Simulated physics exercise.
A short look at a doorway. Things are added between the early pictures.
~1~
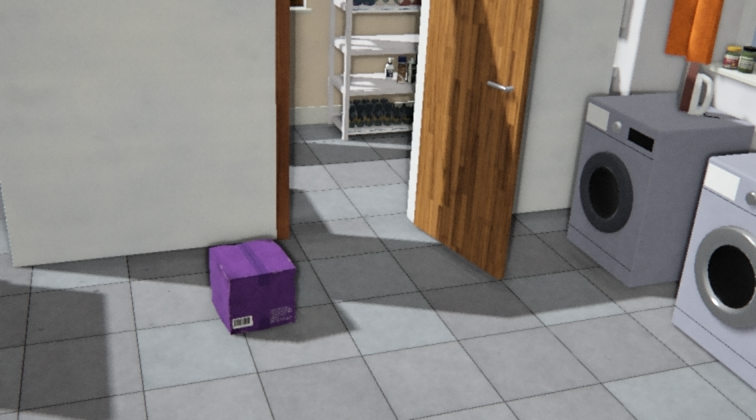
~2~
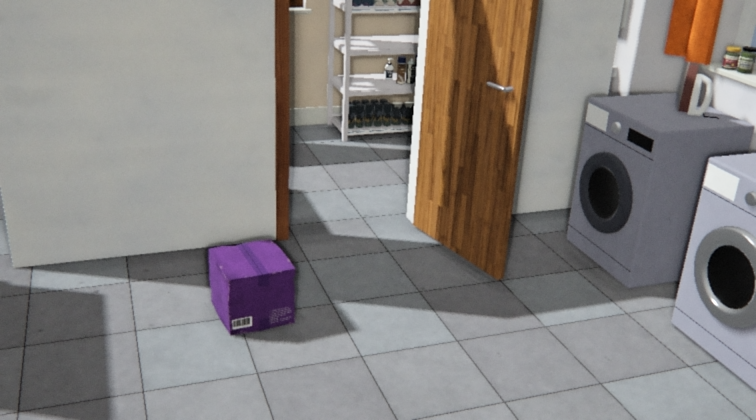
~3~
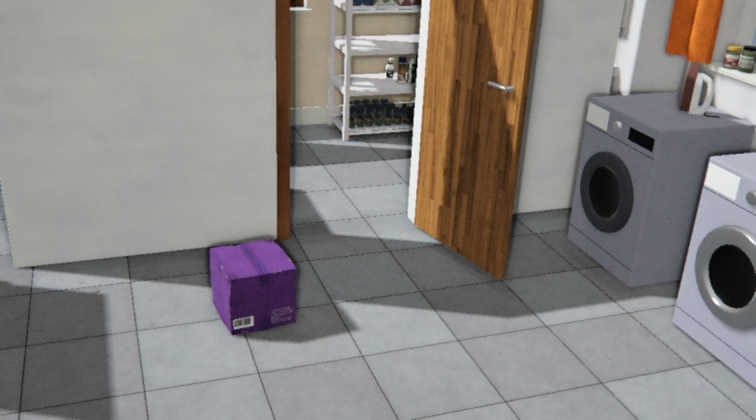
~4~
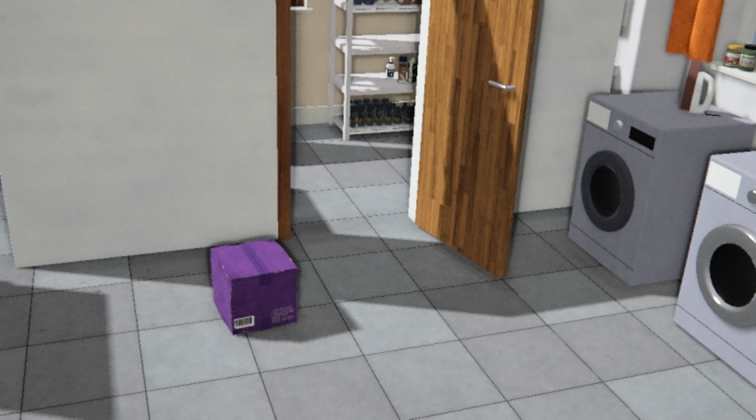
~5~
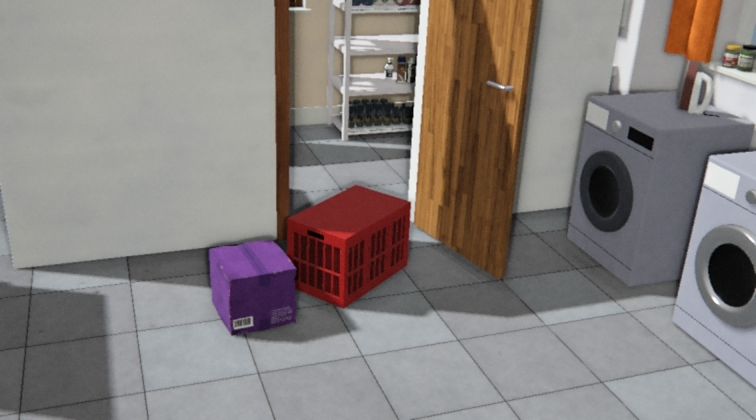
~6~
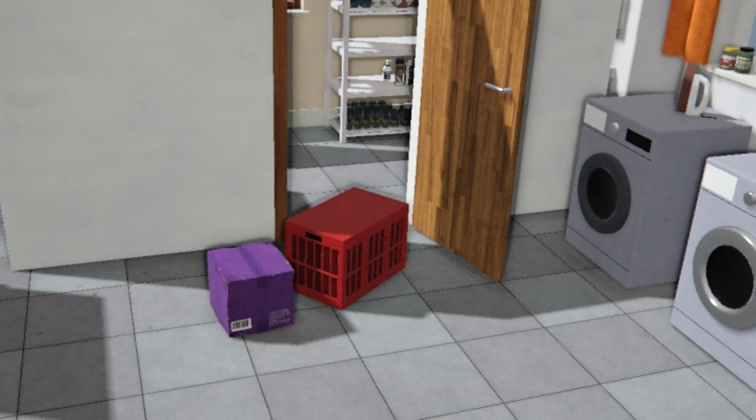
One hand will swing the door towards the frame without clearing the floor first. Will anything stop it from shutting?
In the end the door jams.
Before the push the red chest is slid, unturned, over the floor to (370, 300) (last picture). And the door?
Then it jams.
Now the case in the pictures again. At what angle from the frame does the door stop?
Some 65° open.
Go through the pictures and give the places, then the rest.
Door wide open and still; purple box (252, 285), in the first frame.
Door wide open and still; purple box (252, 286), in the second frame.
Door wide open and still; purple box (253, 286), in the third frame.
Door wide open and still; purple box (254, 285), in the fourth frame.
Door wide open and still; purple box (253, 286), in the fifth frame.
Door wide open and still; red chest (348, 245); purple box (251, 288), in the sixth frame.
Then, 0.60 s after the last picture, open by 94°.
Then, 0.90 s after the last picture, open by 82°.
Then, 1.20 s after the last picture, open by 69°.
At rest, open by 64°; both in place. Seen from the same camera at the end, red chest near (346, 245).
